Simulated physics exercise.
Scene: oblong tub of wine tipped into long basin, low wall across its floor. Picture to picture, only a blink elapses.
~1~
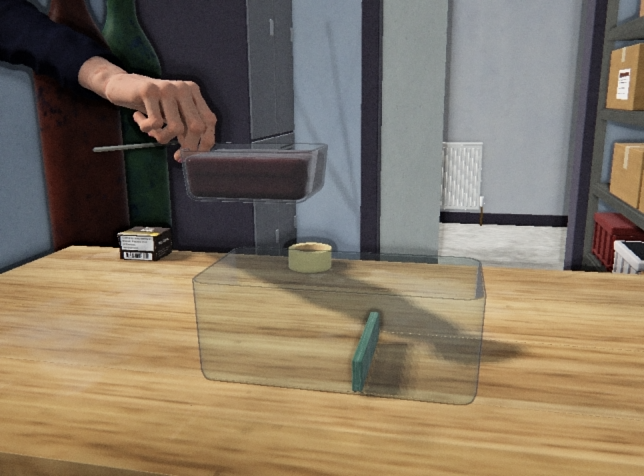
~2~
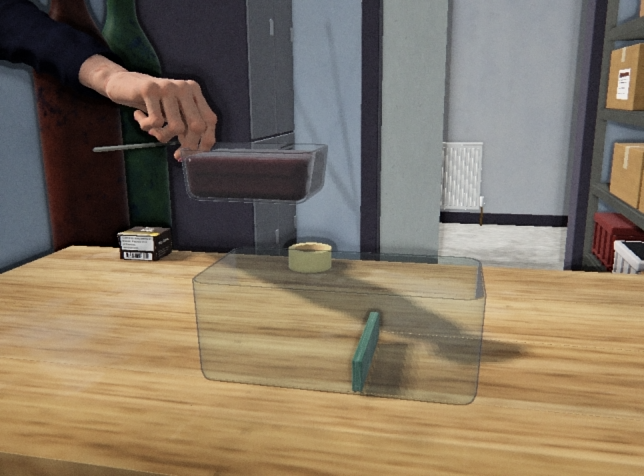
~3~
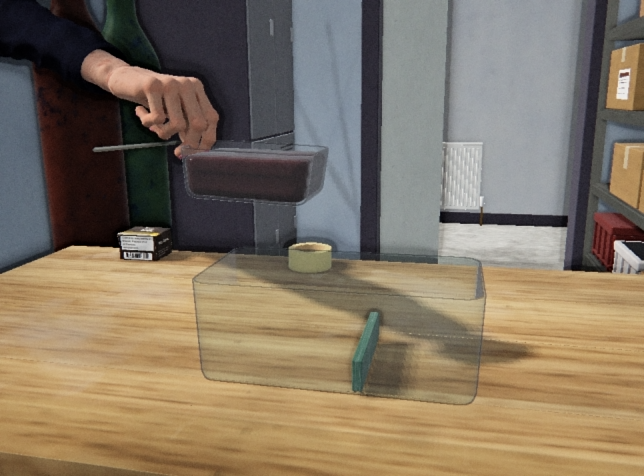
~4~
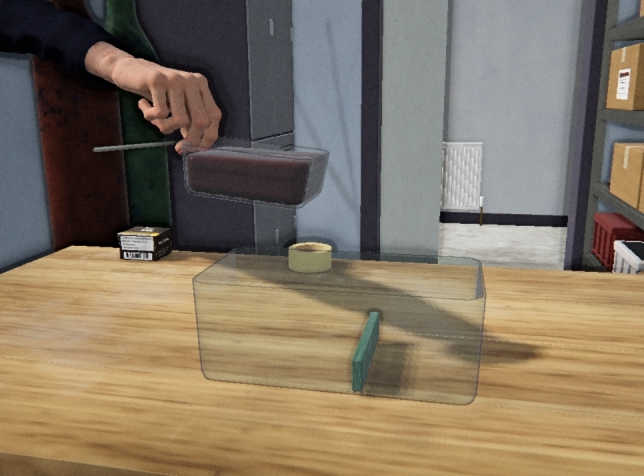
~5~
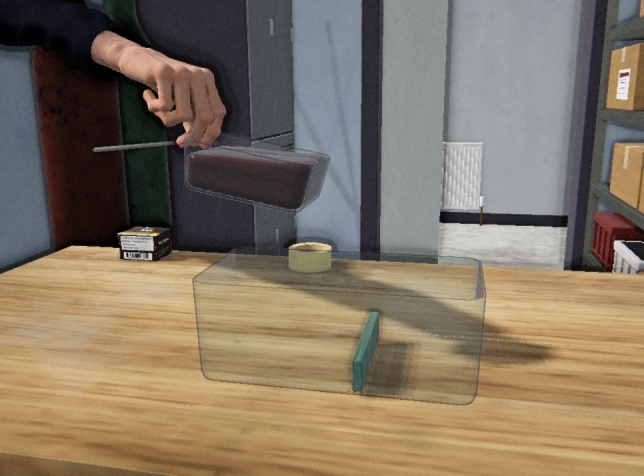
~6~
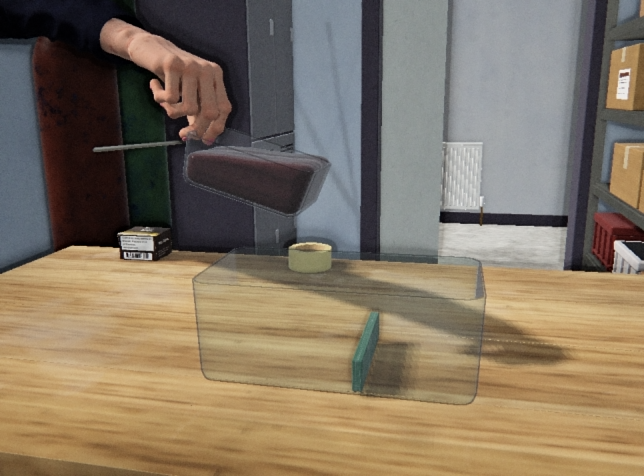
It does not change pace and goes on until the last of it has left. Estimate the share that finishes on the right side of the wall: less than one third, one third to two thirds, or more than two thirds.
Falls in the midrange.
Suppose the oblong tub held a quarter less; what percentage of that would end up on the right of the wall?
Roughly 45 in a hundred.
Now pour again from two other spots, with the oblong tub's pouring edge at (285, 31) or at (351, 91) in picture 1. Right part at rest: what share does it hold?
The first gives 50 %, the second 70 %.
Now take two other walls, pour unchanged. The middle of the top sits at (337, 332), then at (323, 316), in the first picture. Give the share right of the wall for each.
Roughly 75 per cent, and 85 per cent.
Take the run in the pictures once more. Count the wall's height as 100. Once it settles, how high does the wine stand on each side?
About 30 per cent on the left and 60 per cent on the right.
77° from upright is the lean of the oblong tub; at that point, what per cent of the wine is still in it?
About 20 per cent.
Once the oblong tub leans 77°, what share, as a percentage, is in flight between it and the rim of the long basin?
Roughly 40 per cent.
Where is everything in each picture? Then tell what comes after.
Tilt 0°; pouring edge (319, 150); surface from (201, 154) to (318, 155); the long basin's rim runs from (216, 264) to (482, 279); the wall's top is at (367, 335), in the first picture.
Tilt 1°; pouring edge (320, 151); surface from (202, 154) to (319, 156), in the second picture.
Tilt 3°; pouring edge (320, 153); surface from (203, 153) to (319, 157), in the third picture.
Tilt 6°; pouring edge (321, 157); surface from (204, 152) to (320, 159), in the fourth picture.
Tilt 11°; pouring edge (322, 163); surface from (204, 151) to (322, 160), in the fifth picture.
Tilt 17°; pouring edge (323, 170); surface from (205, 151) to (321, 164); 2 per cent is over the edge, in the sixth picture.
A moment on, the oblong tub is tipped on its side and 18 per cent is still to pour, 10 is left of the wall and 33 right of it.
Next, the oblong tub is tipped right over and 2 per cent is still to pour, 35 is left of the wall and 58 right of it.
Then the oblong tub is tipped right over and 0 per cent is still to pour, 41 is left of the wall and 56 right of it.
Later the oblong tub is tipped right over and 0 per cent is still to pour, 41 is left of the wall and 56 right of it.
In the end 41 per cent lies left of the wall, 56 right of it and 2 outside.
